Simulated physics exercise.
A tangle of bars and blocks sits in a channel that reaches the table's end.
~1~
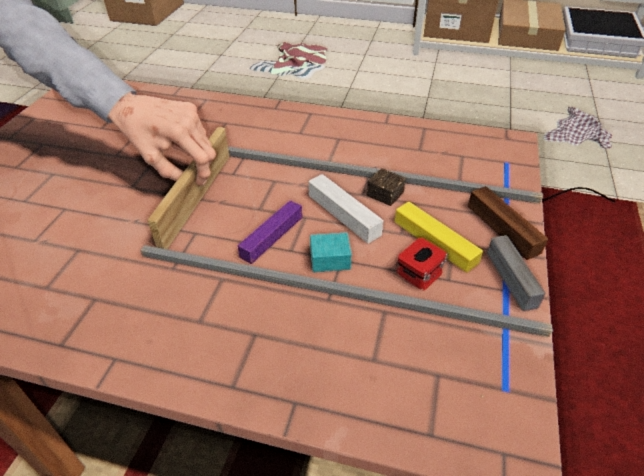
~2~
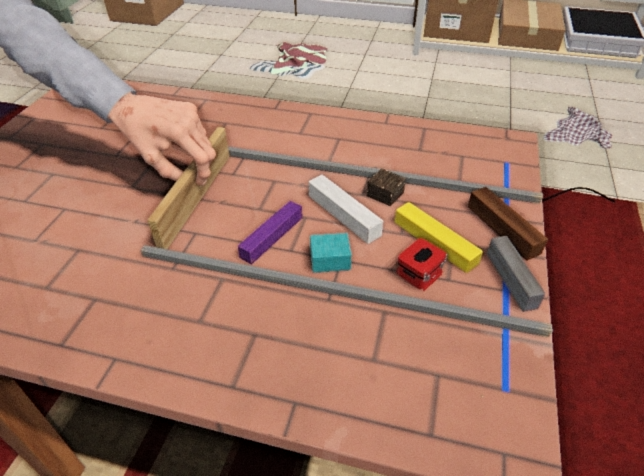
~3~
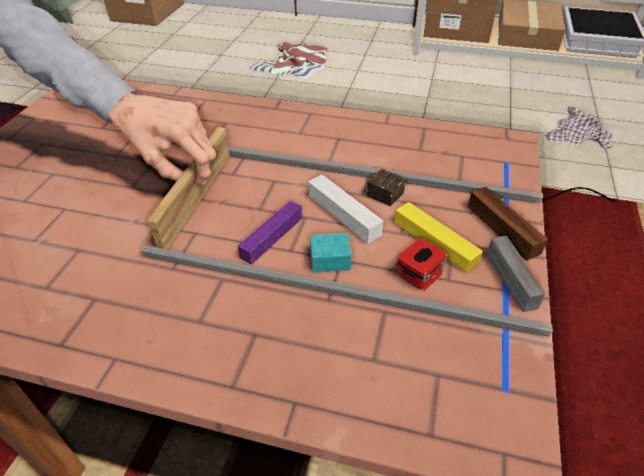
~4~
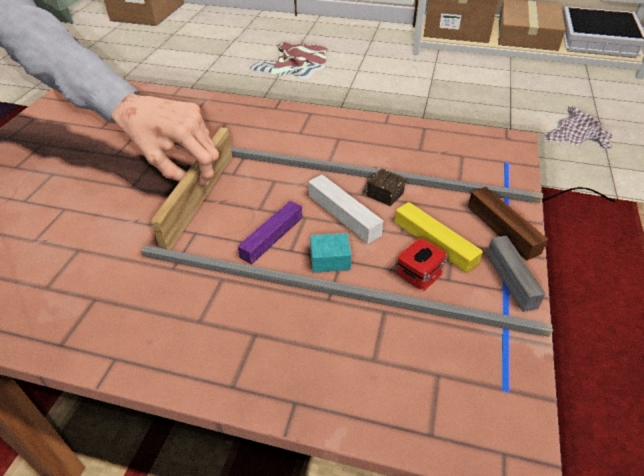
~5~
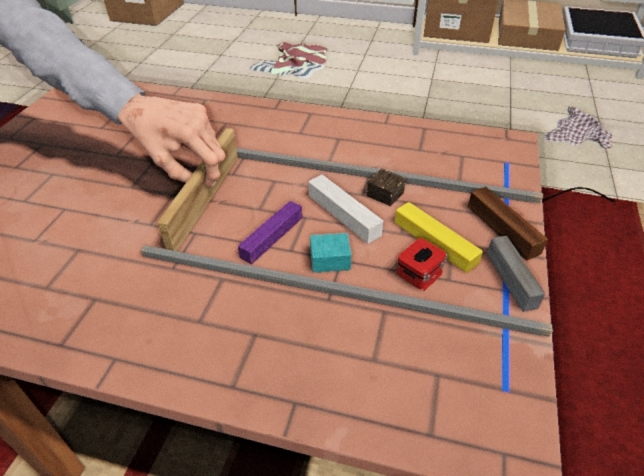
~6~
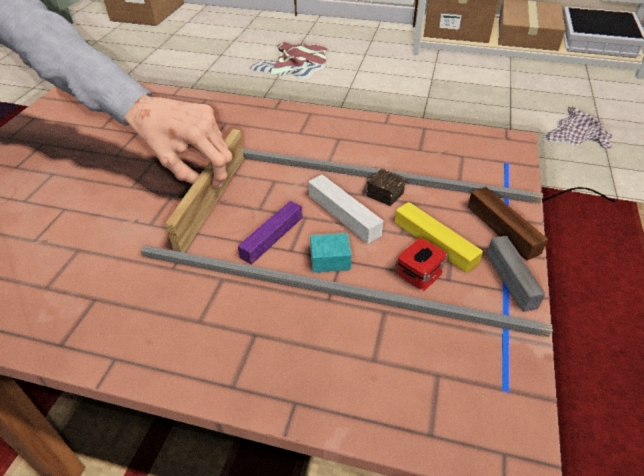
A hand held a wooden board upright at the left of a channel of scattered colourful bars and blocks, then slid it slightly to the right, while the bars and blocks stayed still.
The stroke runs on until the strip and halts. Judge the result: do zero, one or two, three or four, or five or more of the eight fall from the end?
Three or four of them fall from the end.
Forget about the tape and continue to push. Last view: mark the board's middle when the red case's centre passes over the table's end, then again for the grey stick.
The middle is at (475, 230) when it's the red case, and at (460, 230) when it's the grey stick.
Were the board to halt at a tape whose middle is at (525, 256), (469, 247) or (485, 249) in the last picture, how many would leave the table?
The counts come to 6, then 1, then 3.
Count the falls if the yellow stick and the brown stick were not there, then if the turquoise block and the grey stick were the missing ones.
Try 1: 2; try 2: 2.
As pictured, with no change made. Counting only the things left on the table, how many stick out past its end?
Looks like 2 of them.
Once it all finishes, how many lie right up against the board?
The answer is 2.
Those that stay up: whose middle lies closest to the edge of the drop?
It's the turquoise block that ends up nearest.
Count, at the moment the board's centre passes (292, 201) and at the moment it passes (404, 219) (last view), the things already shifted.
First 1, then 6.
Soon after, none off yet; grey stick at rest near (514, 272); brown stick at rest near (505, 222); yellow stick at rest near (436, 236).
In the end, the number that fall off is three or four; gone, red case, yellow stick, brown stick and grey stick.
